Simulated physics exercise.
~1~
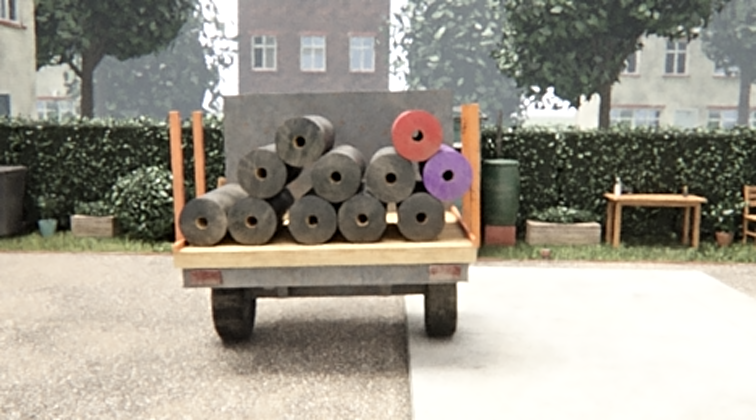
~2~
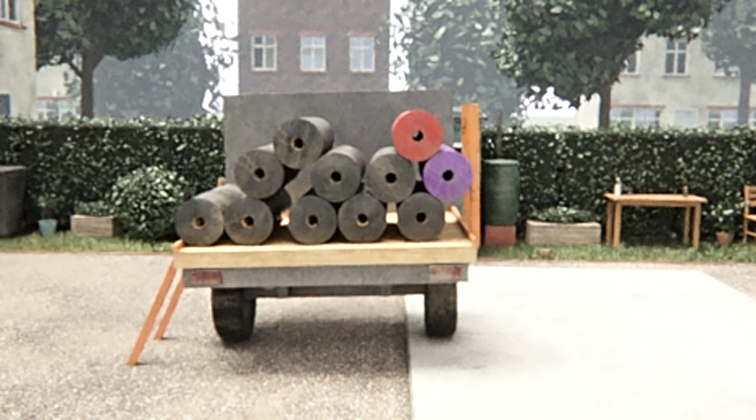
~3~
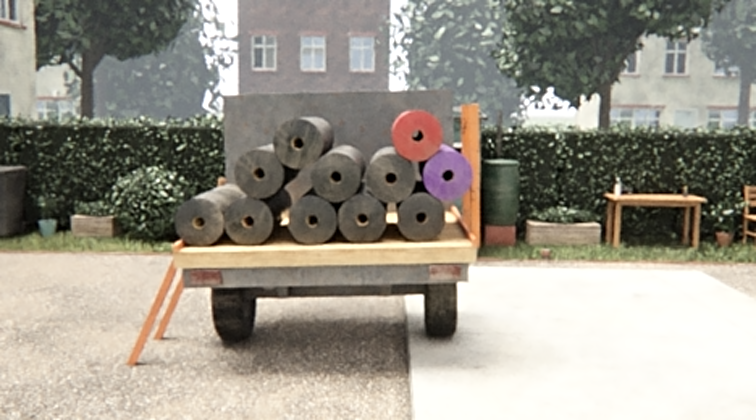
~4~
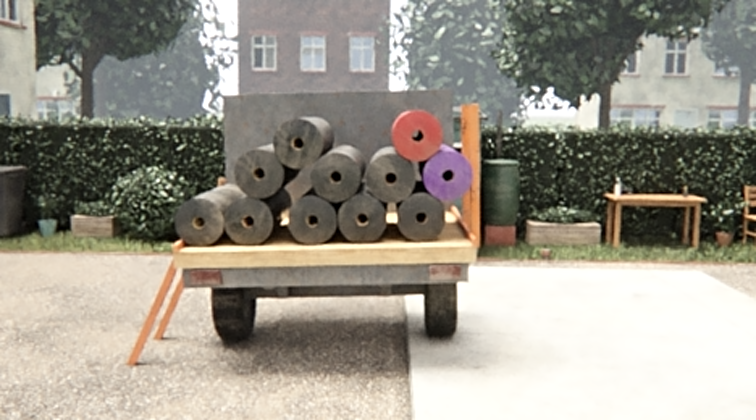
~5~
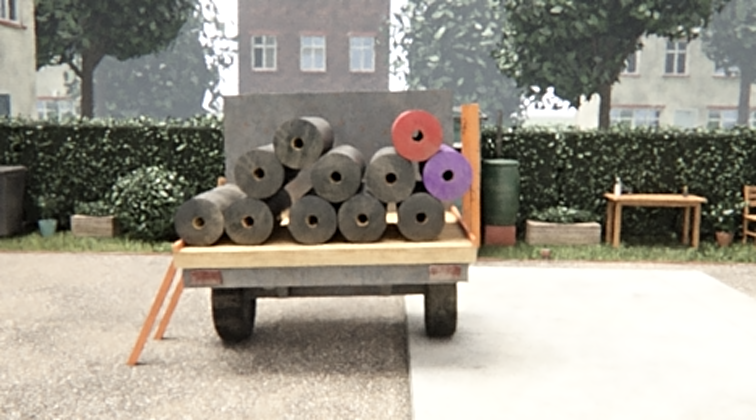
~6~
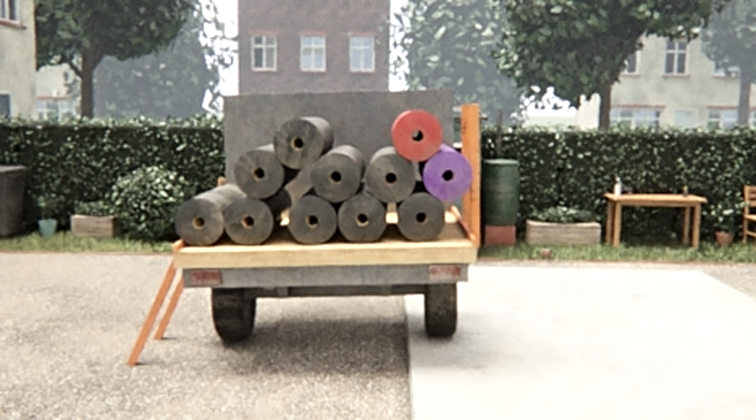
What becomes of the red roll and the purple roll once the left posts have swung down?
Both of them stay on the trailer, with the red roll still on top of the stack and the purple one just below it to the right.
